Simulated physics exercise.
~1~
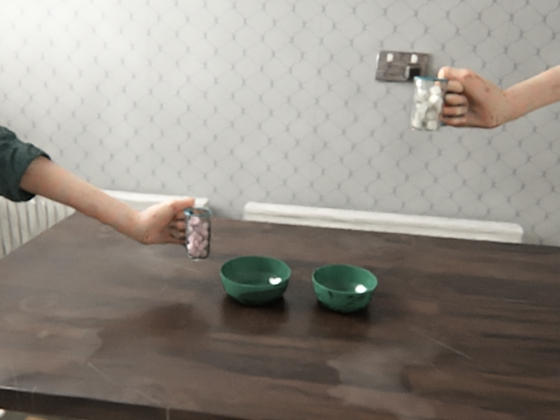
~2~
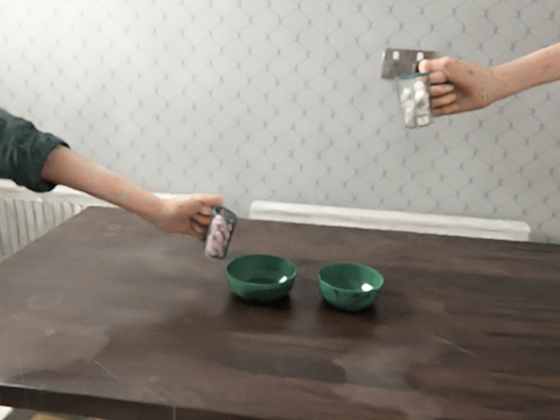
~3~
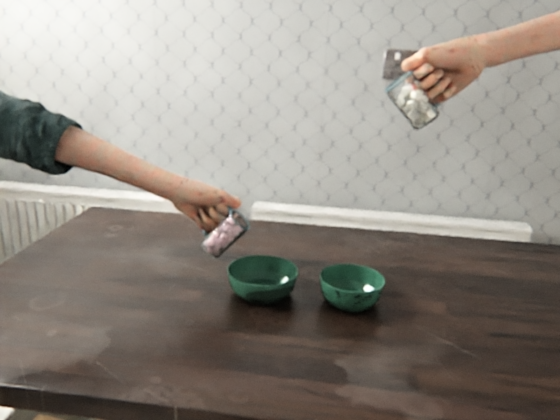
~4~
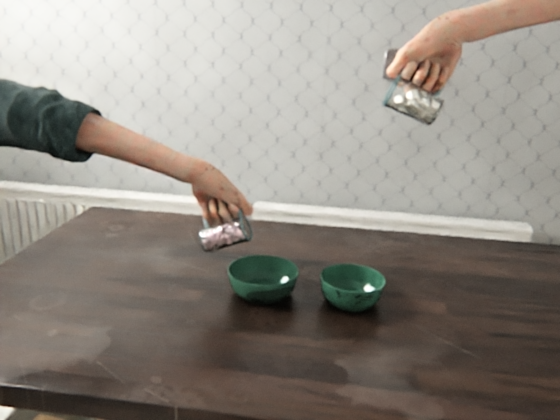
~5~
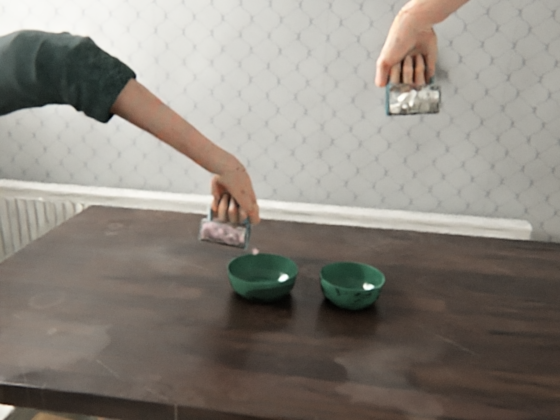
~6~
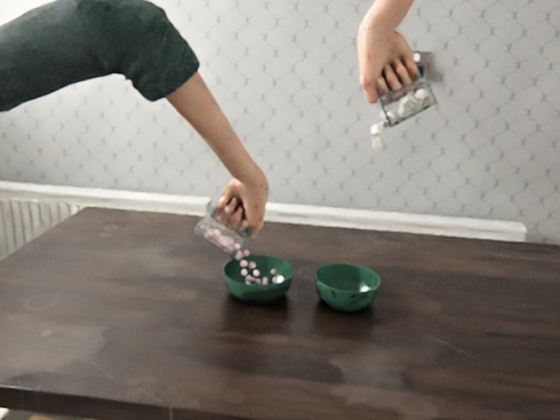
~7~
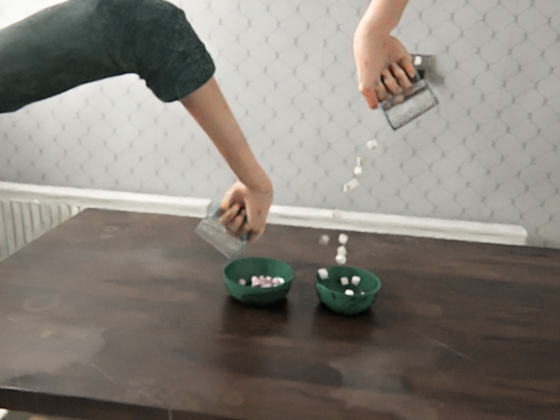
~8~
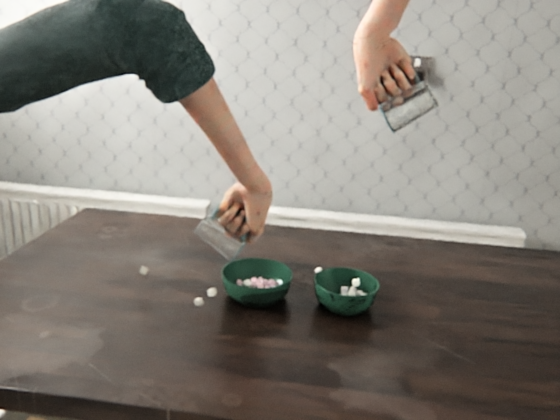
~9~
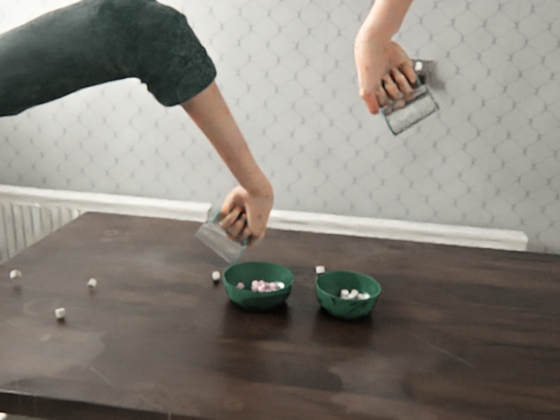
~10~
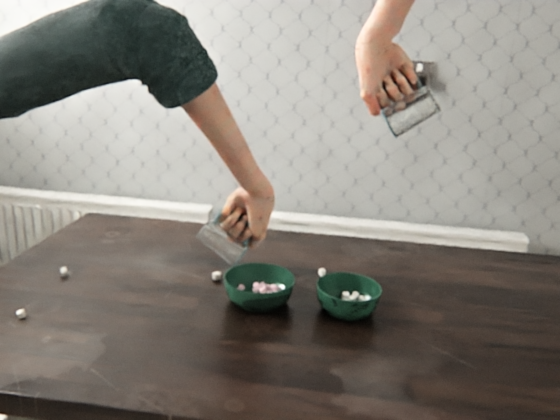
On a dark wooden table, two hands tip cups of small pieces into green bowls, the higher right pour scattering some outside.
